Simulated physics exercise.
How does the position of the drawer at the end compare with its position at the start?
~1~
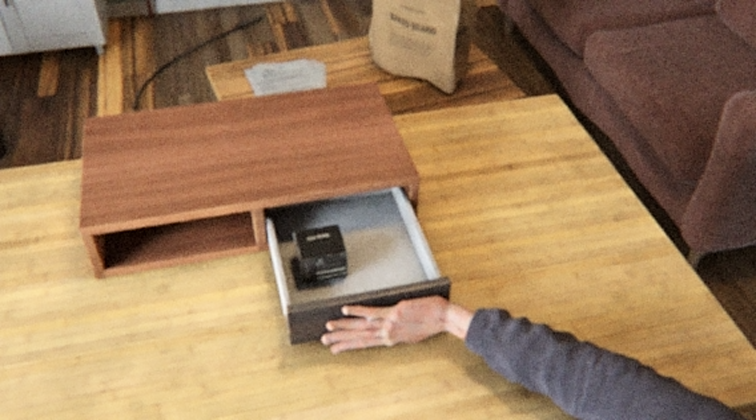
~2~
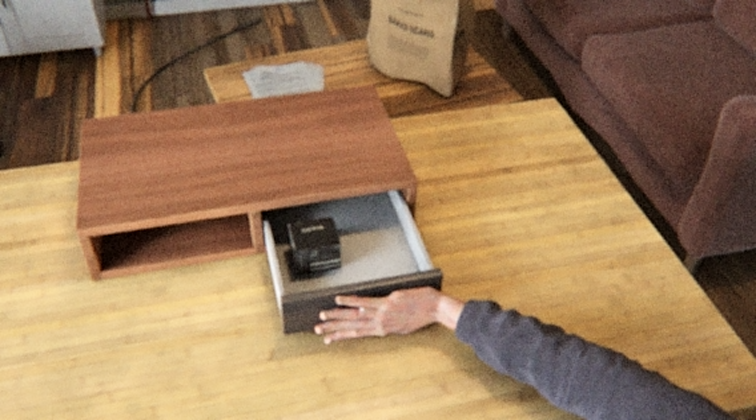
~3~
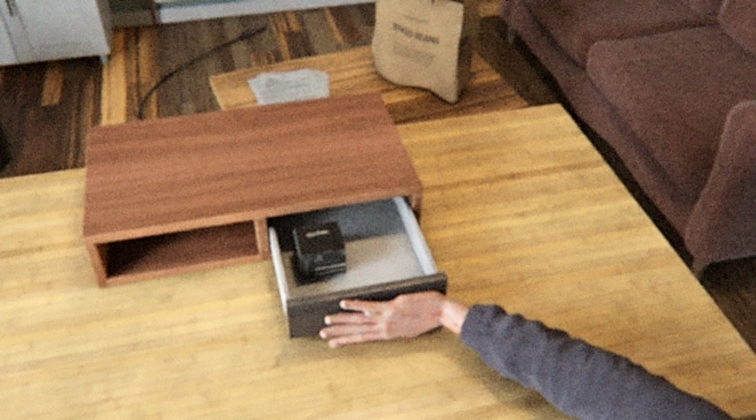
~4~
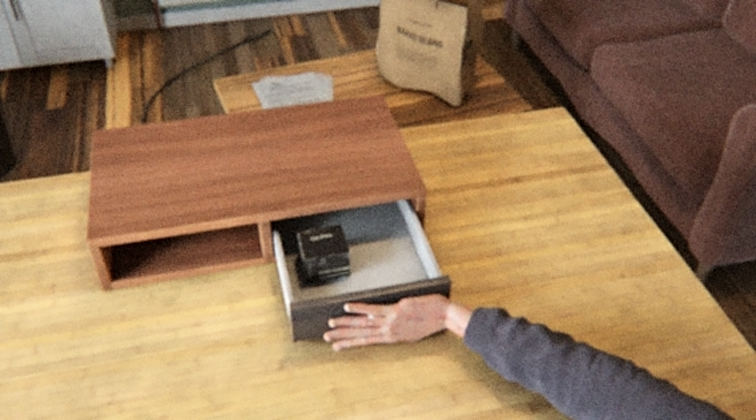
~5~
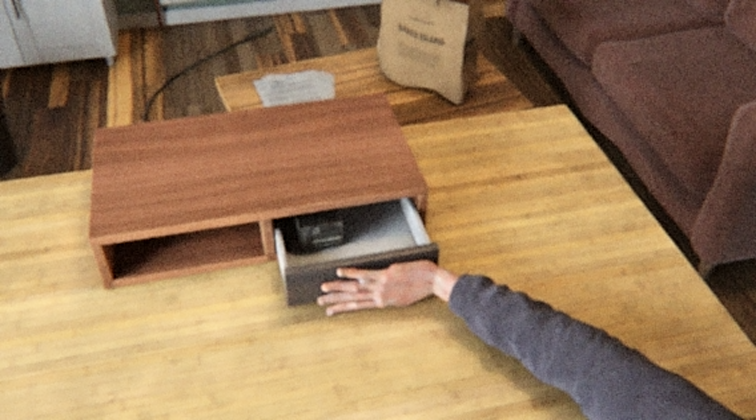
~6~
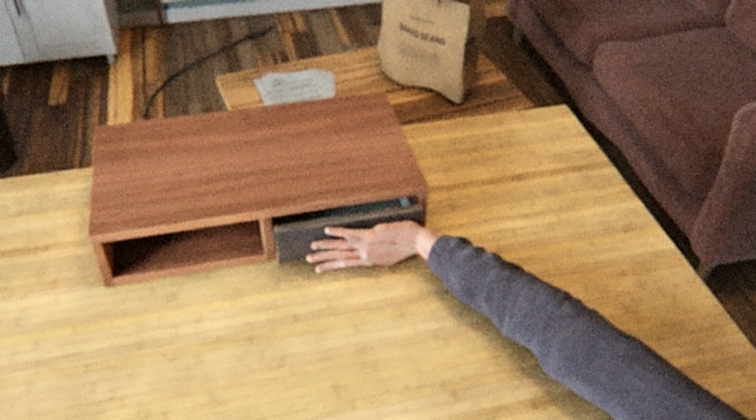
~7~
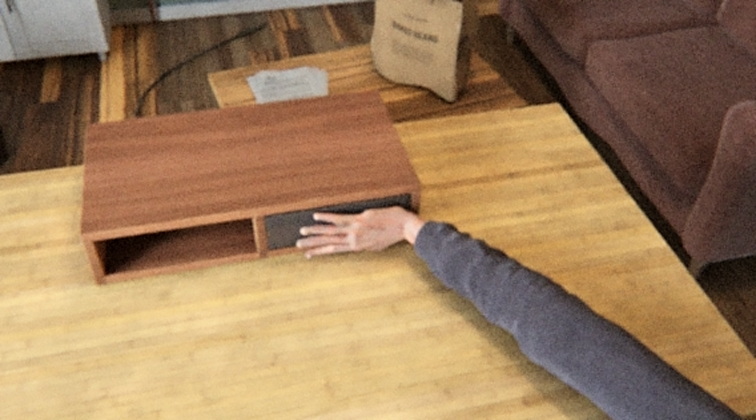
At the start the drawer sticks out of the wooden chest with a black box visible inside. By the end it has been pushed back in and sits closed, flush with the front of the chest.
